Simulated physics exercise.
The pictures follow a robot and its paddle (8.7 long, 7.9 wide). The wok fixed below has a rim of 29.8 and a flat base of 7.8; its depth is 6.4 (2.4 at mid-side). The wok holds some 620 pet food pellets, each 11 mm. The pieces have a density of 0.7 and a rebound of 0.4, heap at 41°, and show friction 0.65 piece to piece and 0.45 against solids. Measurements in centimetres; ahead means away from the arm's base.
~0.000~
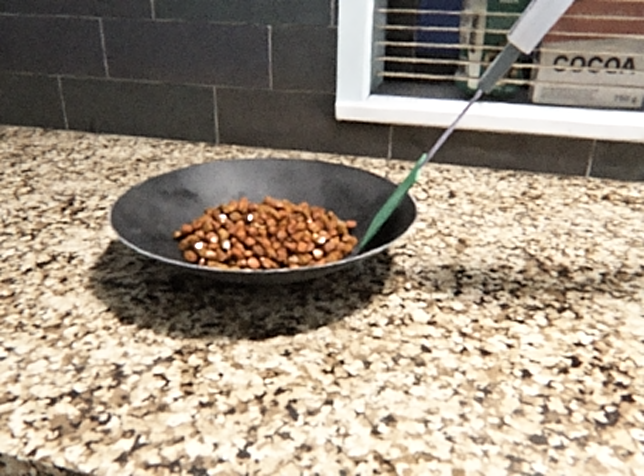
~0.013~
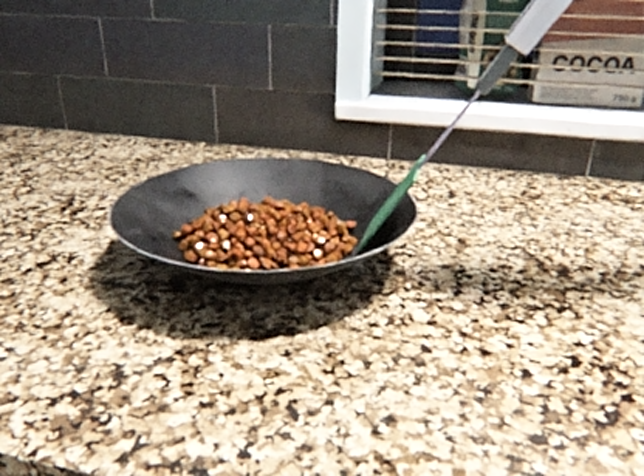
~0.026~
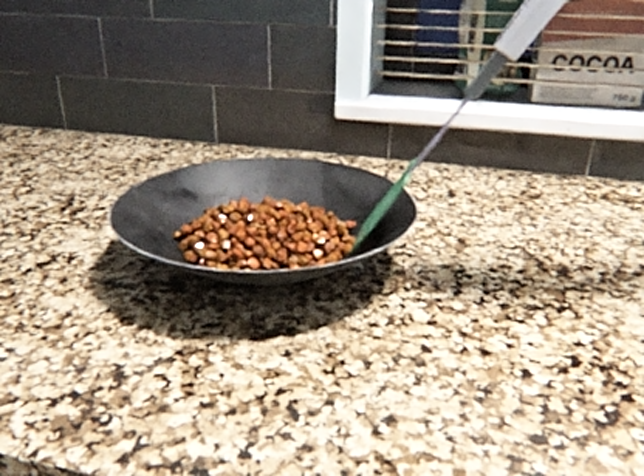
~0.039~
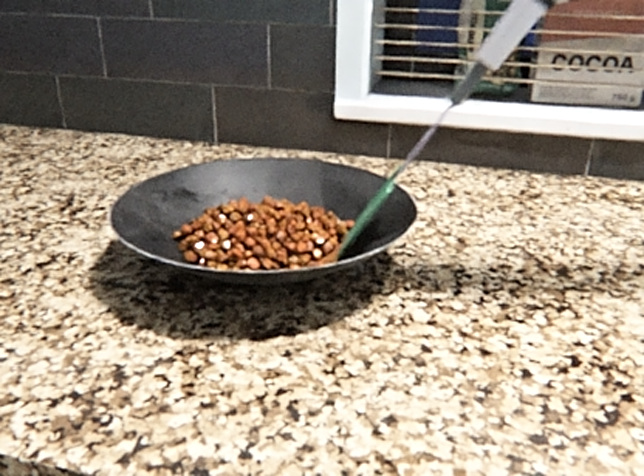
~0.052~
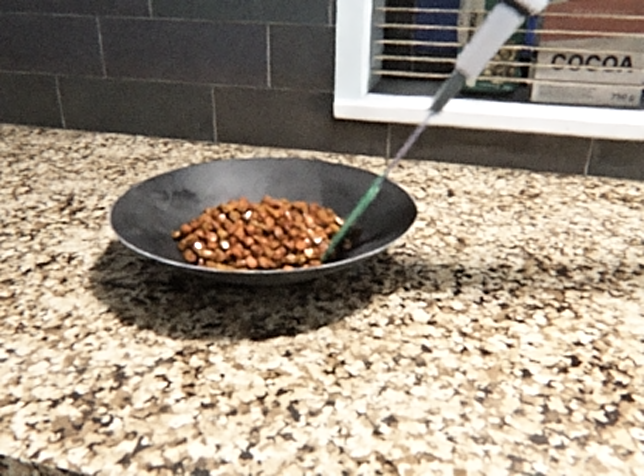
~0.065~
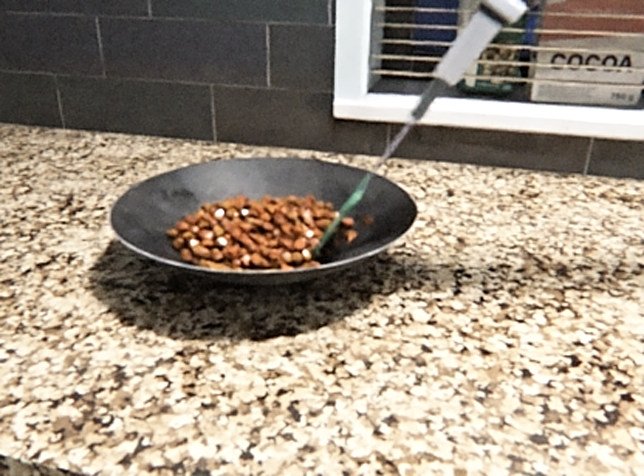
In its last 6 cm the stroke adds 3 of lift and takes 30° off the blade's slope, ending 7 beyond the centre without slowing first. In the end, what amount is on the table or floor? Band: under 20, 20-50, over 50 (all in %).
20-50 %.
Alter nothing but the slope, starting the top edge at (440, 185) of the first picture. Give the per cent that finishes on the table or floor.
Some 25 per cent.
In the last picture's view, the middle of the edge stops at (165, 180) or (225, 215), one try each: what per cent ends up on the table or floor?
Around 55 per cent for the first try and 10 per cent for the second.
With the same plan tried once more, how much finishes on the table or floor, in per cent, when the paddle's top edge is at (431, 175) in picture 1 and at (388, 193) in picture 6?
It comes to something like 20 %, give or take.
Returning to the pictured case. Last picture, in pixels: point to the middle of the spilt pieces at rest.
Pixel estimate: About (53, 231).
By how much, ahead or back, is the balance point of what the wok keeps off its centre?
Ahead, by about 4.5 cm.
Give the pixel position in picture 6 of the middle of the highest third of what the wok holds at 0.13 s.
About pixel (209, 203).
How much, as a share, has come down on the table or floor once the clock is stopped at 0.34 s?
Roughly 15 per cent.
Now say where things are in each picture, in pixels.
The first picture shows paddle top edge at (421, 166), sloping 58°; upper third of the load around (262, 226), from x 180 to 350, top at y 200; 615 in the wok.
The second picture shows paddle top edge at (419, 167), sloping 58°; upper third of the load around (262, 226), from x 180 to 350, top at y 200.
The third picture shows paddle top edge at (411, 171), sloping 58°; upper third of the load around (262, 226), from x 180 to 350, top at y 200.
The fourth picture shows paddle top edge at (395, 178), sloping 58°; upper third of the load around (263, 225), from x 180 to 350, top at y 200.
The fifth picture shows paddle top edge at (378, 184), sloping 58°; upper third of the load around (263, 225), from x 175 to 355, top at y 200.
The sixth picture shows paddle top edge at (361, 189), sloping 58°; upper third of the load around (259, 222), from x 175 to 365, top at y 200; 615 in the wok.
By 0.10 s, sloping 58°, highest piece 9 above the table; 615 in the wok.
By 0.13 s, sloping 50°, highest piece 13 above the table; 613 in the wok, 2 on the blade or in flight.
By 0.34 s, sloping 28°, highest piece 19 above the table; 403 in the wok, 97 on the table or floor, 115 on the blade or in flight.
By 1.39 s, sloping 28°, highest piece 7 above the table; 400 in the wok, 215 on the table or floor.
Final count, 400 in the wok, 215 on the table or floor. That is 35 % on the table or floor.
